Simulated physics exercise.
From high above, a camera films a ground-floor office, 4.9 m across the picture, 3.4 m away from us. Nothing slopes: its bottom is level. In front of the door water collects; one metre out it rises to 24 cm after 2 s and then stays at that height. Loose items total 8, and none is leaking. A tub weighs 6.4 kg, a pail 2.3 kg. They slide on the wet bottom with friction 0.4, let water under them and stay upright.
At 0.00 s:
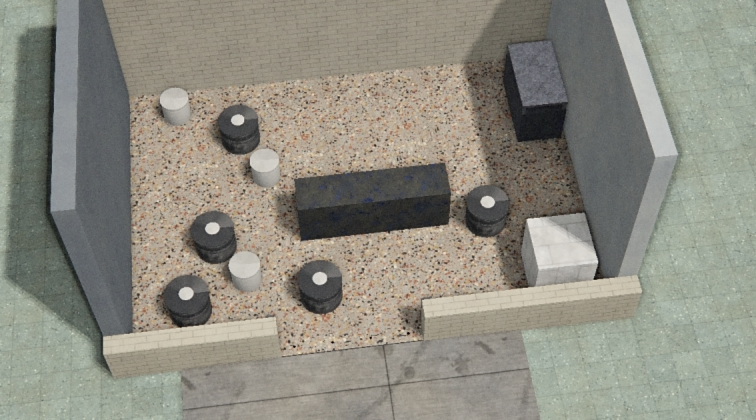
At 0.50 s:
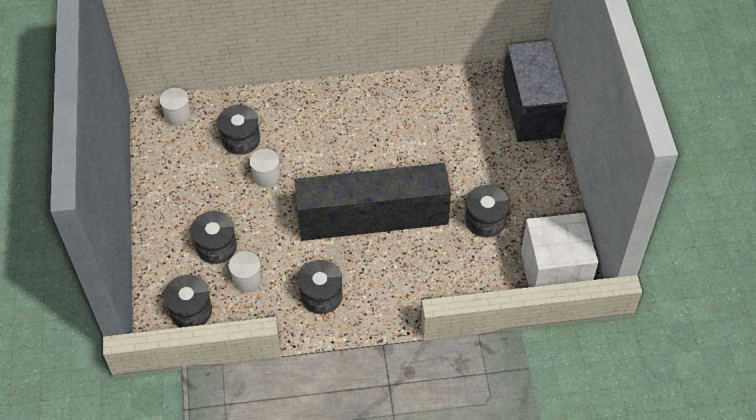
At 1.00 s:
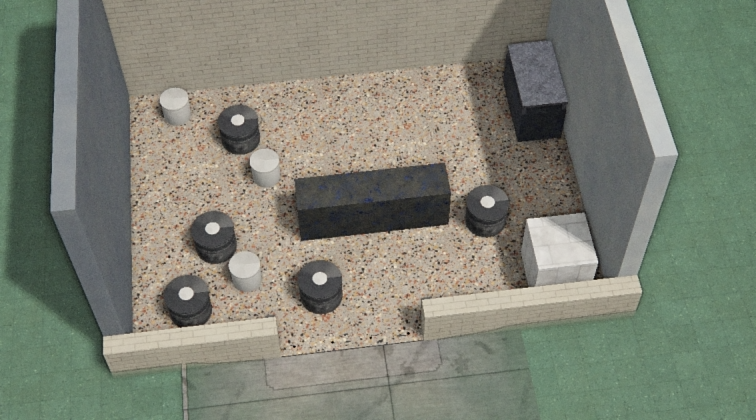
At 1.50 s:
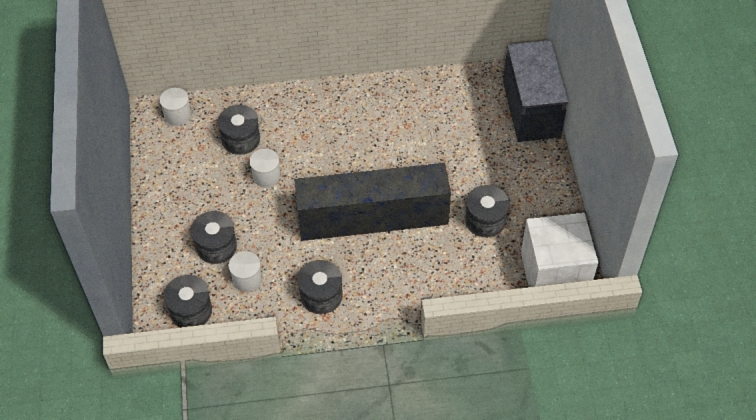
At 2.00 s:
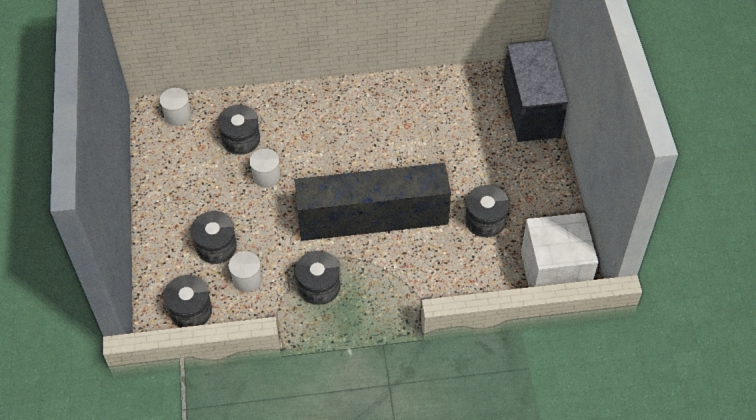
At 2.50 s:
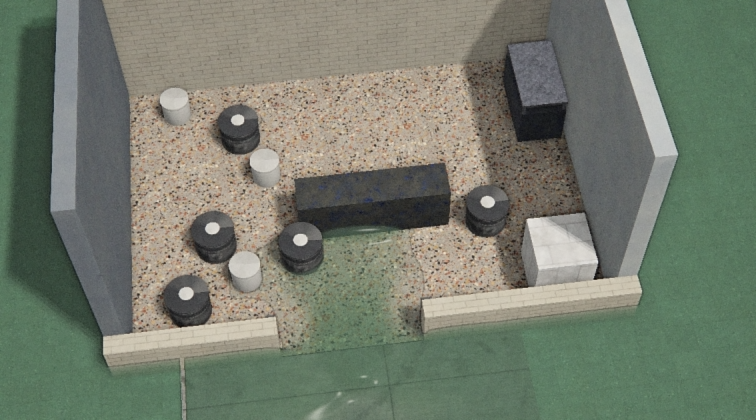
Greenish water spreads over the pale ground outside a walled room, darkening the paving before the front opening. It then crosses the opening and fans over the speckled floor toward the long dark block, while the dark round tub nearest the opening shifts inward and slightly left; the other objects stay put.
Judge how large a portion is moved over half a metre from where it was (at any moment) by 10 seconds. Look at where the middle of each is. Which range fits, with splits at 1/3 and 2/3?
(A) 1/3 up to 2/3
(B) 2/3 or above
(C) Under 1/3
2/3 or above.
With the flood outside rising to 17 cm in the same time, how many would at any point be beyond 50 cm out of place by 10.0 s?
Count under that change: 7.
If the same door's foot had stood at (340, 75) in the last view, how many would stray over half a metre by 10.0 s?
That would give 7.
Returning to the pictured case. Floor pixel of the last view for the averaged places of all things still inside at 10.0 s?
Centre of the remaining things: Roughly (336, 180).
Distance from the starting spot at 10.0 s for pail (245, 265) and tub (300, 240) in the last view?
In turn: 60 cm, 350 cm.
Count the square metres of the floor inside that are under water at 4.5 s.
Somewhere around 9.5 m2, roughly.
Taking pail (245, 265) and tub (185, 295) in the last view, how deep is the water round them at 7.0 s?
Depth approx. 5 cm / 7 cm.
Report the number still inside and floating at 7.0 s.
Then: 6.
After 3.5 s 3 of 8 are over 50 cm from their spots; 1 afloat.
After 4.5 s 4 of 8 are over 50 cm from their spots; 5 afloat.
After 7.0 s 8 of 8 are over 50 cm from their spots; 6 afloat.
After 10.0 s 6 of 8 are over 50 cm from their spots, and 8 have been at some point; 8 afloat.
